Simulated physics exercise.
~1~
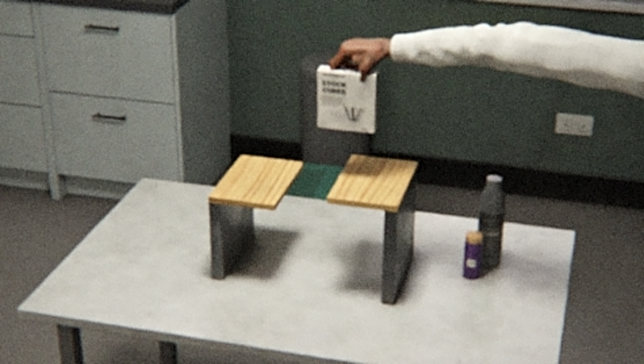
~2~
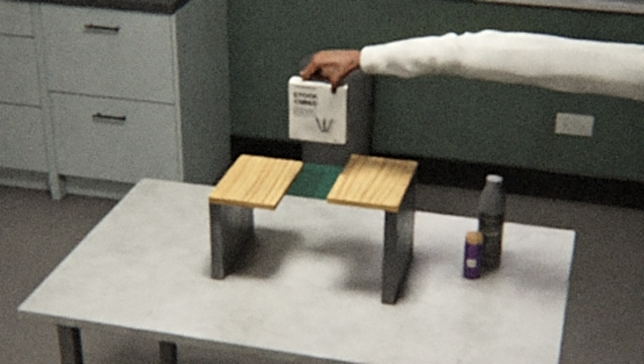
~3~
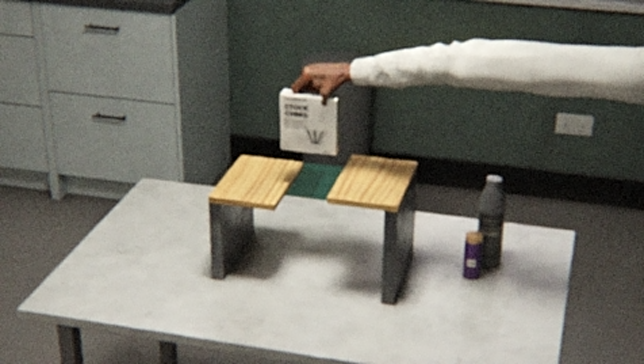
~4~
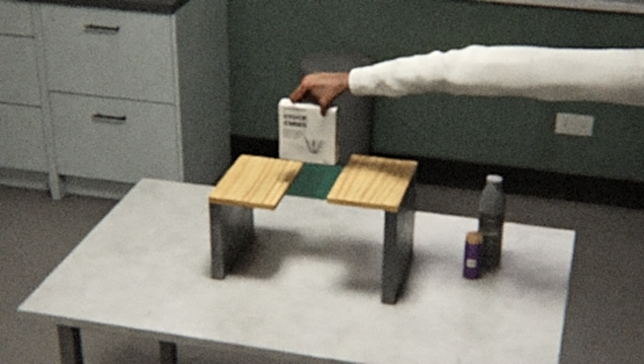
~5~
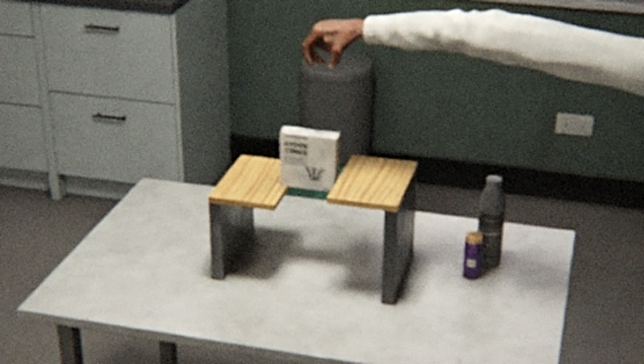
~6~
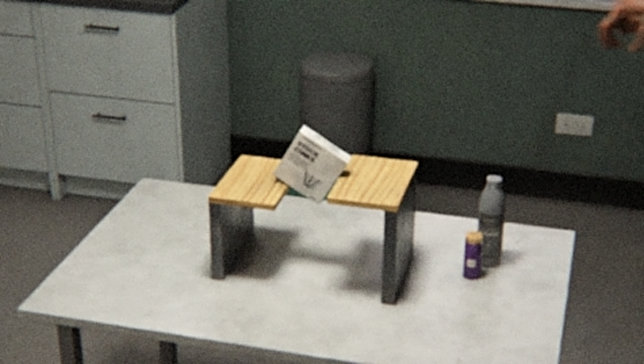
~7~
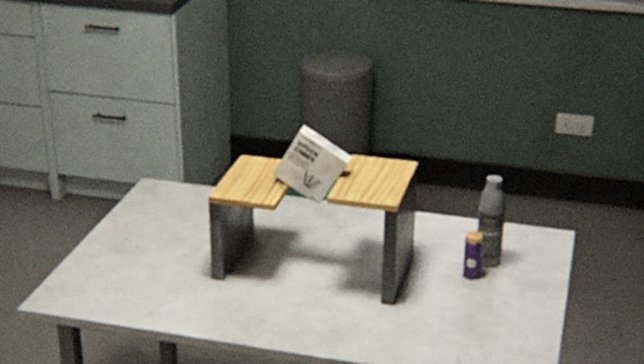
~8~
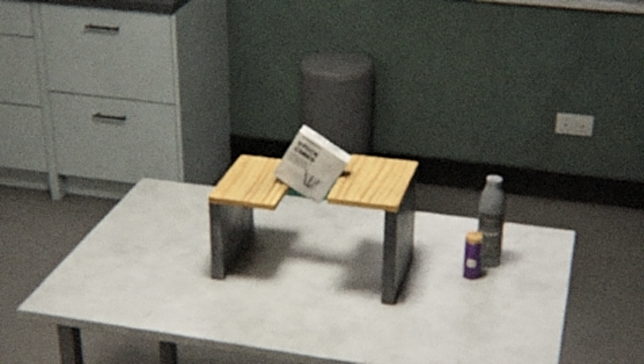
A hand in a white sleeve holds a small white packet upright above a gap between two wooden-topped ledges on a pale table, seen from slightly above in a room with grey drawers and a dark green wall. A grey bottle and a small purple shaker with an orange top stand to the right, and a dark bin stands behind. The hand carries the packet left, then lowers it towards the green strip in the gap. It lets go and draws back to the right, out of view. The packet drops slightly, tips over to a slant and lodges between the ledges, where it stays still.
